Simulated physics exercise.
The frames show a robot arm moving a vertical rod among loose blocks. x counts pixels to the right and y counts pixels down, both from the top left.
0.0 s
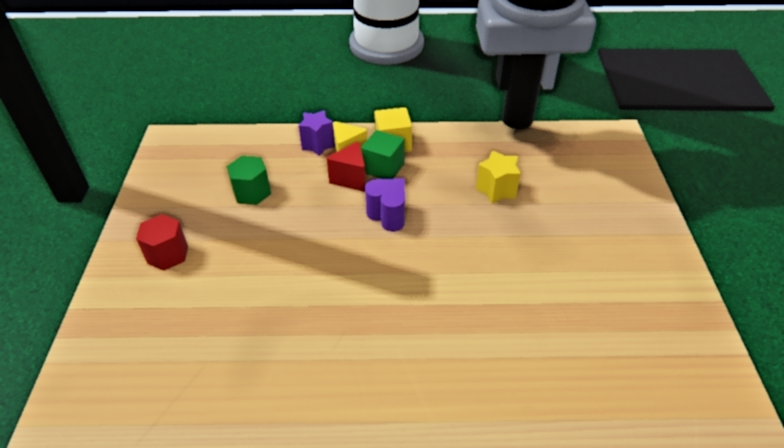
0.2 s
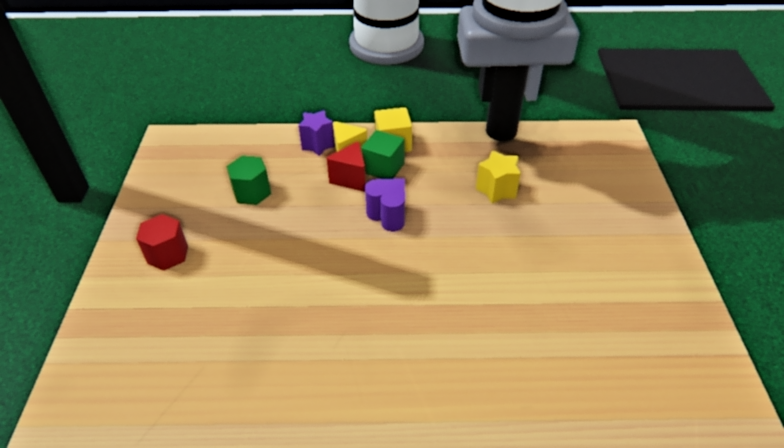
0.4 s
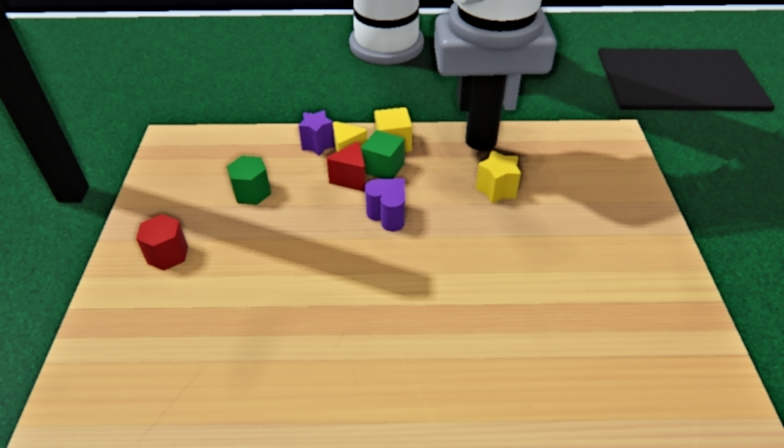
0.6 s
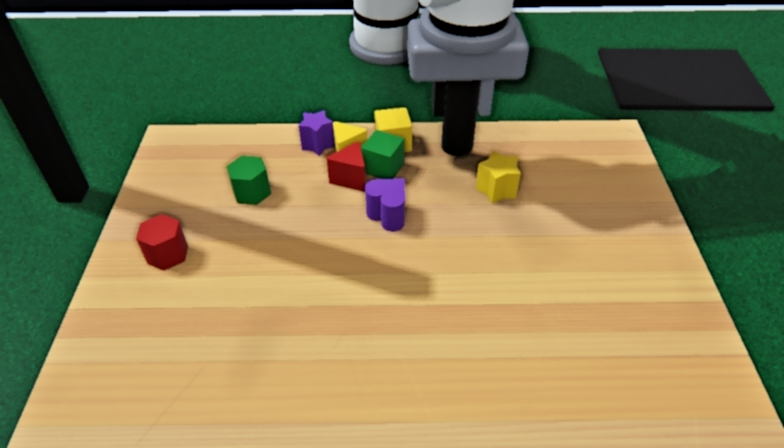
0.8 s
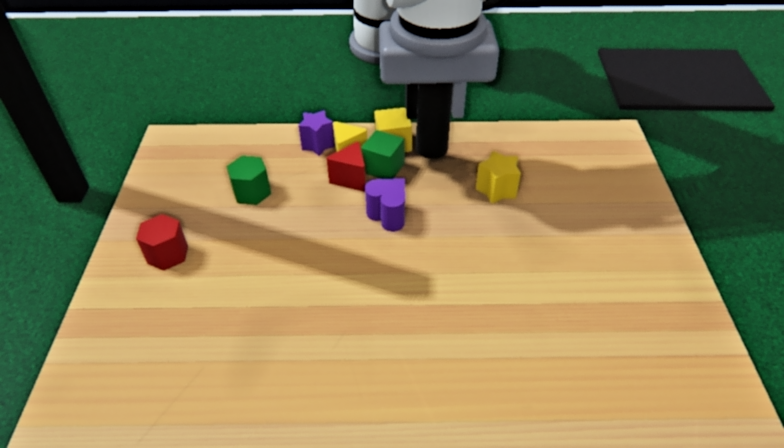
A robot arm sliding its black vertical rod leftward behind a yellow star toward clustered colourful blocks, which stay still.
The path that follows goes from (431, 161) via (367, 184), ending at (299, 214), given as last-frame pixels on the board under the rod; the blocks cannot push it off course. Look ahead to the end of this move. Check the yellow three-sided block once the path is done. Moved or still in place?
It gets displaced.
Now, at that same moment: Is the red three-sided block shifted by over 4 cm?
I expect so.
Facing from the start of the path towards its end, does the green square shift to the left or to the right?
Out to the right.
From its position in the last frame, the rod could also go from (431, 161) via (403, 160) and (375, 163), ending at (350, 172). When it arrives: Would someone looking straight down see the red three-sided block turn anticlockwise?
In short: Yes.
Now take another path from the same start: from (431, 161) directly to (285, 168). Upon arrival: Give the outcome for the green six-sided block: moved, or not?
The block you're asking about gets moved.
What follows on the original path. One third of the way, rod at (388, 165); yellow three-sided block at (340, 129); red three-sided block at (324, 160), turned 30° anticlockwise; green square at (348, 147), turned 25° clockwise.
Two thirds of the way, rod at (342, 182); green six-sided block at (240, 168), turned 10° clockwise; yellow three-sided block at (339, 128), turned 15° clockwise; red three-sided block at (280, 162), turned 30° anticlockwise; green square at (316, 152), turned 80° clockwise.
At the end, rod at (297, 202); green six-sided block at (240, 168), turned 10° clockwise; yellow three-sided block at (339, 128), turned 15° clockwise; red three-sided block at (279, 161), turned 35° anticlockwise; green square at (312, 153), turned 100° clockwise.
